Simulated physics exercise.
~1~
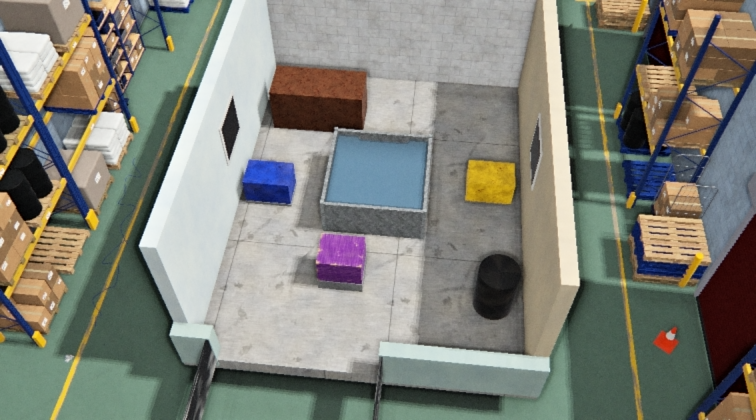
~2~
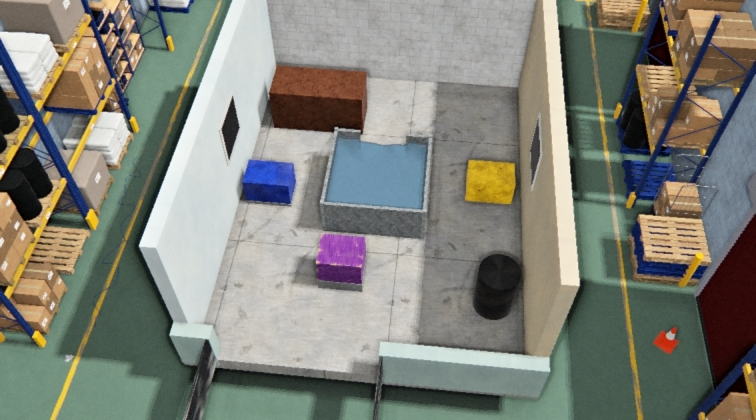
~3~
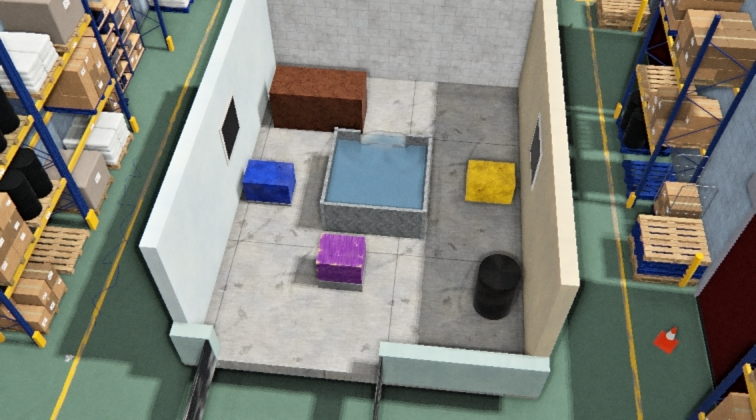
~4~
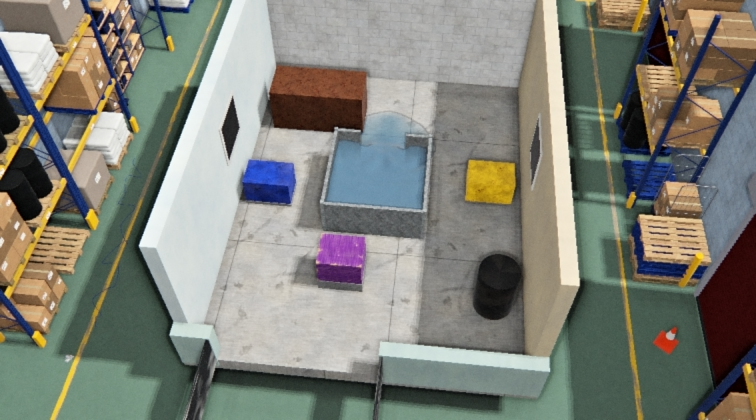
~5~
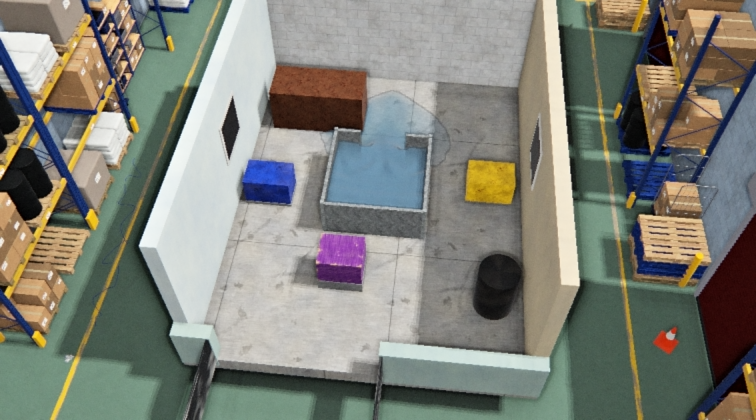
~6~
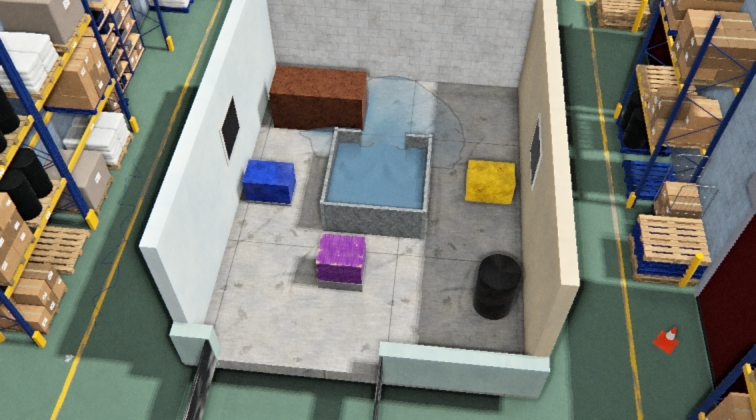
The clip opens on a walled warehouse bay where a tank of still blue water stands among brown, blue, purple and yellow blocks and a black barrel. A gap appears in the tank's far side, and water pours through, spreading outward across the floor behind it in a widening, thin sheet.
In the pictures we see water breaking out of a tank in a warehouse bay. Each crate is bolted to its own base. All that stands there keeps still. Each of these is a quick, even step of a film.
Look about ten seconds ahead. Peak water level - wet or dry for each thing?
Blue crate - wet; yellow crate - wet; purple crate - dry.
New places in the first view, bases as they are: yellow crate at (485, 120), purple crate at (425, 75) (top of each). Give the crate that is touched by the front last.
Answer: The one in blue.
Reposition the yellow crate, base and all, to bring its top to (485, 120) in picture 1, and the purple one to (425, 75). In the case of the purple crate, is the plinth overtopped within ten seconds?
As for the purple one, it is dampened.
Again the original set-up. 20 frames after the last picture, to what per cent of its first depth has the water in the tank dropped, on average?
Estimate: Around 38 per cent.
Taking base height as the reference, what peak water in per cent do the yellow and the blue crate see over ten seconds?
Some 390 and 200 % respectively.
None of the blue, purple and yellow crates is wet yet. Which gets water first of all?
The blue crate, then.
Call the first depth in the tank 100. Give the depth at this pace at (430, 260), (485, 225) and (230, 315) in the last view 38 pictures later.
In the order asked, some 4, 4 and 2 in a hundred.
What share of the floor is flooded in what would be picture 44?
About 70 in a hundred.
A moment on, water covers 25 % of the floor; the blue crate not reached, the yellow crate not reached, the purple crate not reached.
Next, water covers 30 % of the floor; the blue crate water round its plinth, the yellow crate not reached, the purple crate not reached.
Then, water covers 45 % of the floor; the blue crate water round its plinth, the yellow crate water round its plinth, the purple crate not reached.
Later, water covers 70 % of the floor; the blue crate water round its plinth, the yellow crate water round its plinth, the purple crate water round its plinth.
In the end, water covers 95 % of the floor; the blue crate was topped, the yellow crate was topped, the purple crate stayed above the water.
